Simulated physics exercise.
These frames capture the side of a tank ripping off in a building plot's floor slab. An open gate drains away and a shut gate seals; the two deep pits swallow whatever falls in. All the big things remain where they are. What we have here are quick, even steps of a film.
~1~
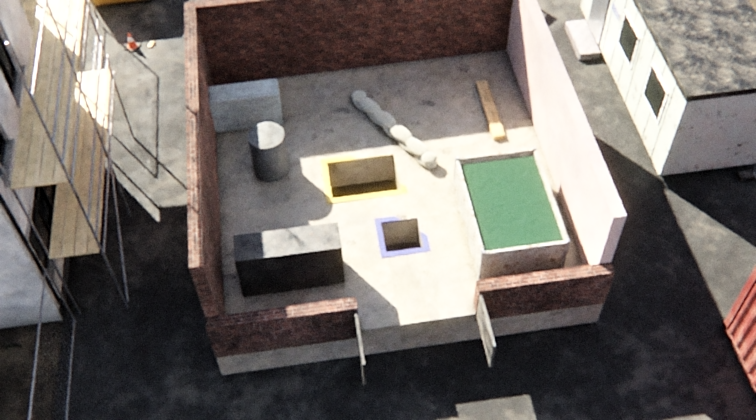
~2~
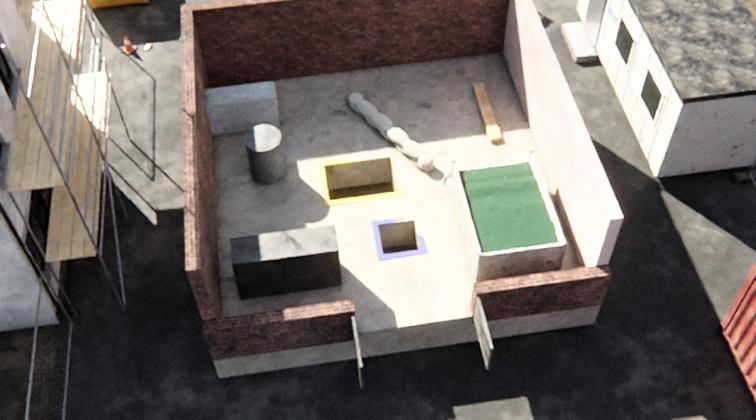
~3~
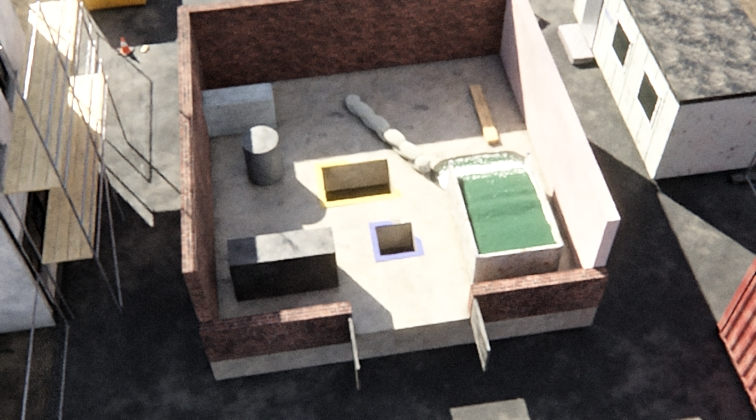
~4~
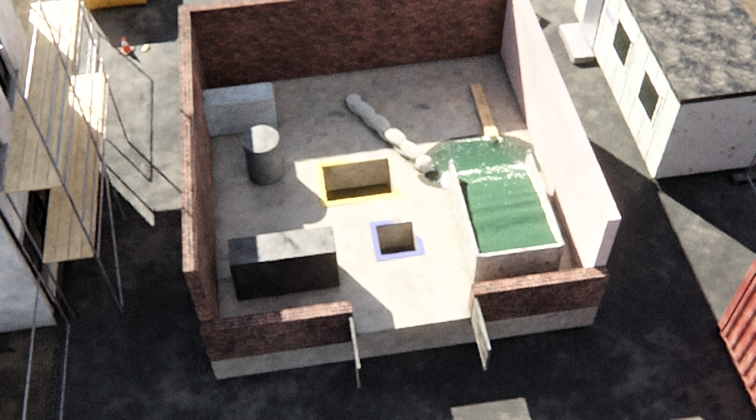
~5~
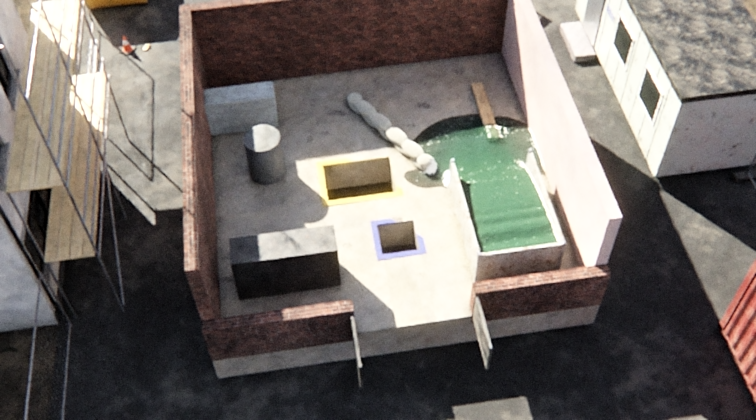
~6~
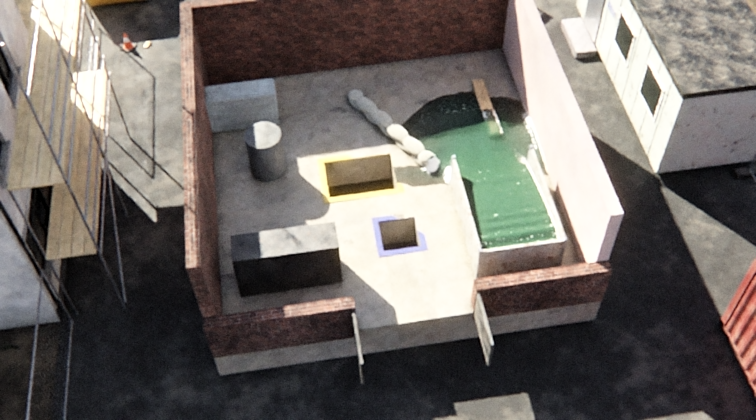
Green water poured out of the far side of a tank inside a brick-walled plot, then spread back across the pale floor around a wooden plank, leaving a dark wet patch along its edge.
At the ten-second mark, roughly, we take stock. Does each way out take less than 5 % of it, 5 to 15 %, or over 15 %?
The gate ends up with less than 5 %; the yellow pit ends up with 5 to 15 %; the blue pit ends up with less than 5 %.
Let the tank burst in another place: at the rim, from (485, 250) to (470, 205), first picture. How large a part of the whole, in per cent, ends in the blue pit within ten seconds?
Blue takes 25 in a hundred.
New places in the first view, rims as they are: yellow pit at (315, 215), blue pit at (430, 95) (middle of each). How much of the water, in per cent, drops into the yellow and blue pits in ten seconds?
Breakdown: Yellow 6%, blue 45%.
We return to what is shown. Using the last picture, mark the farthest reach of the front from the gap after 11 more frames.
About at (296, 77).
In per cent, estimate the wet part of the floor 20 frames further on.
About 45 per cent.
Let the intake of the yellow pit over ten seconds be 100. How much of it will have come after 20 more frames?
That share would be near 5 %.
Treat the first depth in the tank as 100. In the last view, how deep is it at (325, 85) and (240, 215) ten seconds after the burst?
Roughly 14 in a hundred, then 2 in a hundred.
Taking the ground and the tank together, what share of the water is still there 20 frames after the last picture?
That works out to about 98 percent.
A moment on, water covers 30 % of the floor; the gate 0 %, the yellow pit 0 %, the blue pit 0 %.
Next, water covers 30 % of the floor; the gate 0 %, the yellow pit 1 %, the blue pit 0 %.
Then, water covers 45 % of the floor; the gate 0 %, the yellow pit 1 %, the blue pit 0 %.
Later, water covers 55 % of the floor; the gate 0 %, the yellow pit 2 %, the blue pit 0 %.
In the end, water covers 85 % of the floor; the gate 1 %, the yellow pit 11 %, the blue pit 2 %.
